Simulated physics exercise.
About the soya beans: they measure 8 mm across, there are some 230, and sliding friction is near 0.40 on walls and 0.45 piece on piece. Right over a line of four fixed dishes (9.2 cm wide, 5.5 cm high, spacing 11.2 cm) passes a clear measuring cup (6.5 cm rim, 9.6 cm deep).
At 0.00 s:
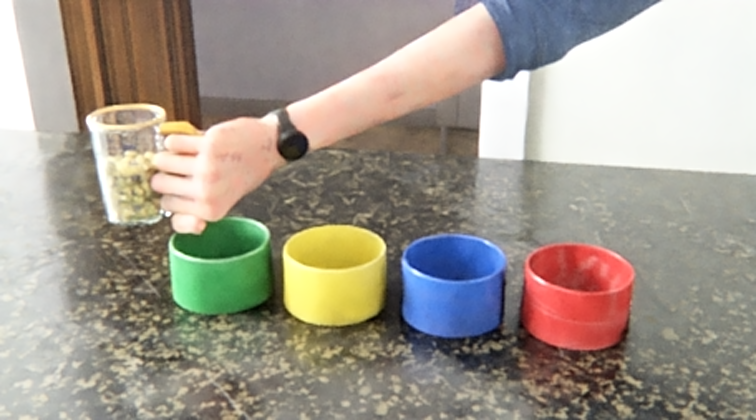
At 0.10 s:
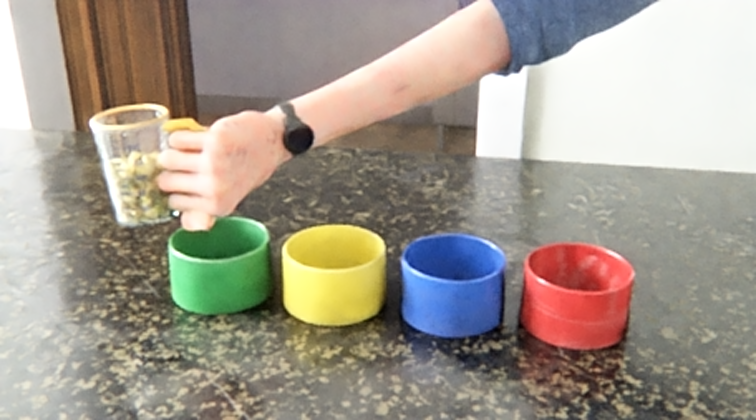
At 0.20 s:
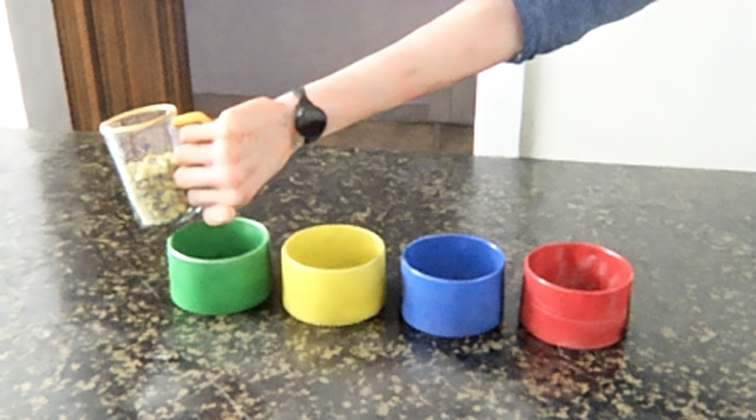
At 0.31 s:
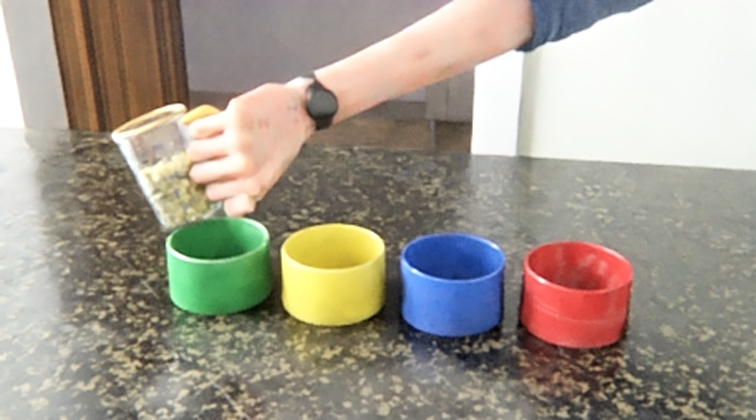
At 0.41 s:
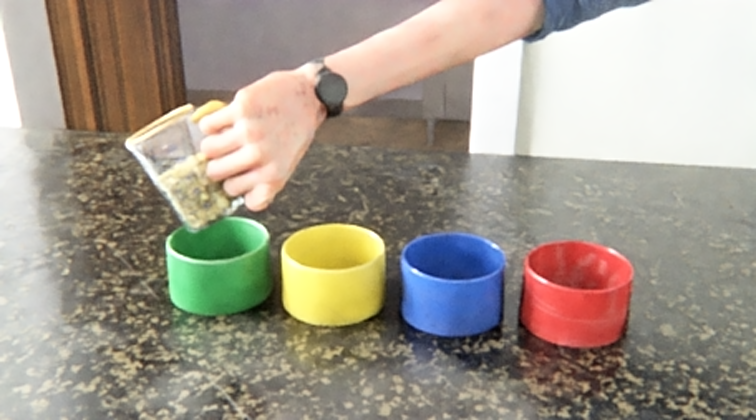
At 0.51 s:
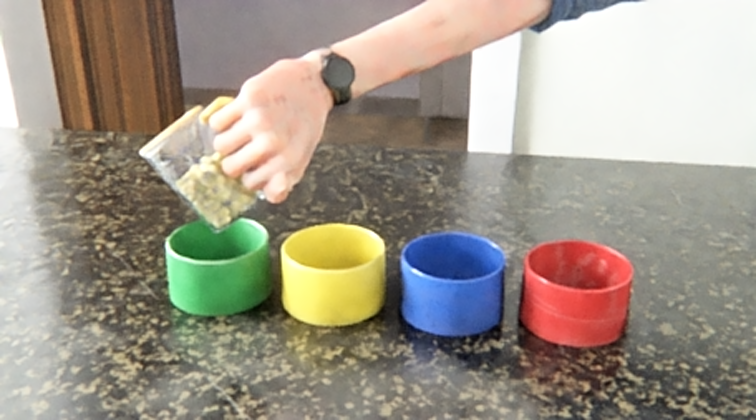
The clip opens with a hand gripping an upright clear measuring cup of soya beans behind a row of green, yellow, blue and red dishes. The hand moves the cup a short way to the right while steadily tilting it, until it leans well over, just above the green dish.
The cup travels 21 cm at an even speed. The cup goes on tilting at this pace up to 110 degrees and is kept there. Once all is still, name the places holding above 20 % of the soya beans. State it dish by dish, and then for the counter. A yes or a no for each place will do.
As I see it, red: Fails to surpass one fifth. Blue: Fails to surpass one fifth. Green: Fails to surpass one fifth. Yellow: Surpasses one fifth. Counter: Surpasses one fifth.
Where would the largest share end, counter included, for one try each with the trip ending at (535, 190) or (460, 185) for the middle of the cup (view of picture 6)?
Most lands at yellow on the first run and at yellow on the second.
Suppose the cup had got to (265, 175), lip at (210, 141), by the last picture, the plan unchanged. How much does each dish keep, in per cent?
Final shares - red 0 %, blue 0 %, green 0 %, yellow 40 %.
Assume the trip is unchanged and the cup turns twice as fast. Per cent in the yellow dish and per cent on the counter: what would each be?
Shares - yellow: 10, counter: 10.
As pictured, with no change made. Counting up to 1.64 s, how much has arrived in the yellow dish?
Share at that time: Approx. 20 per cent.
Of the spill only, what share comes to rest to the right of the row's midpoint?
Fraction on that side: Around 0 %.
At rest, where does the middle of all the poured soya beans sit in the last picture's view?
About (298, 285).
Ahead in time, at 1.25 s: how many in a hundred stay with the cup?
Around 100 in a hundred.
After 0.95 s, tilt 71 degrees; cup holds 100 %.
After 1.25 s, tilt 96 degrees; cup holds 100 %.
After 1.64 s, tilt 110 degrees; cup holds 60 %, yellow 20 %.
In the end, at 2.8 s, red 0 %, blue 0 %, green 5 %, yellow 45 %, counter 50 %.
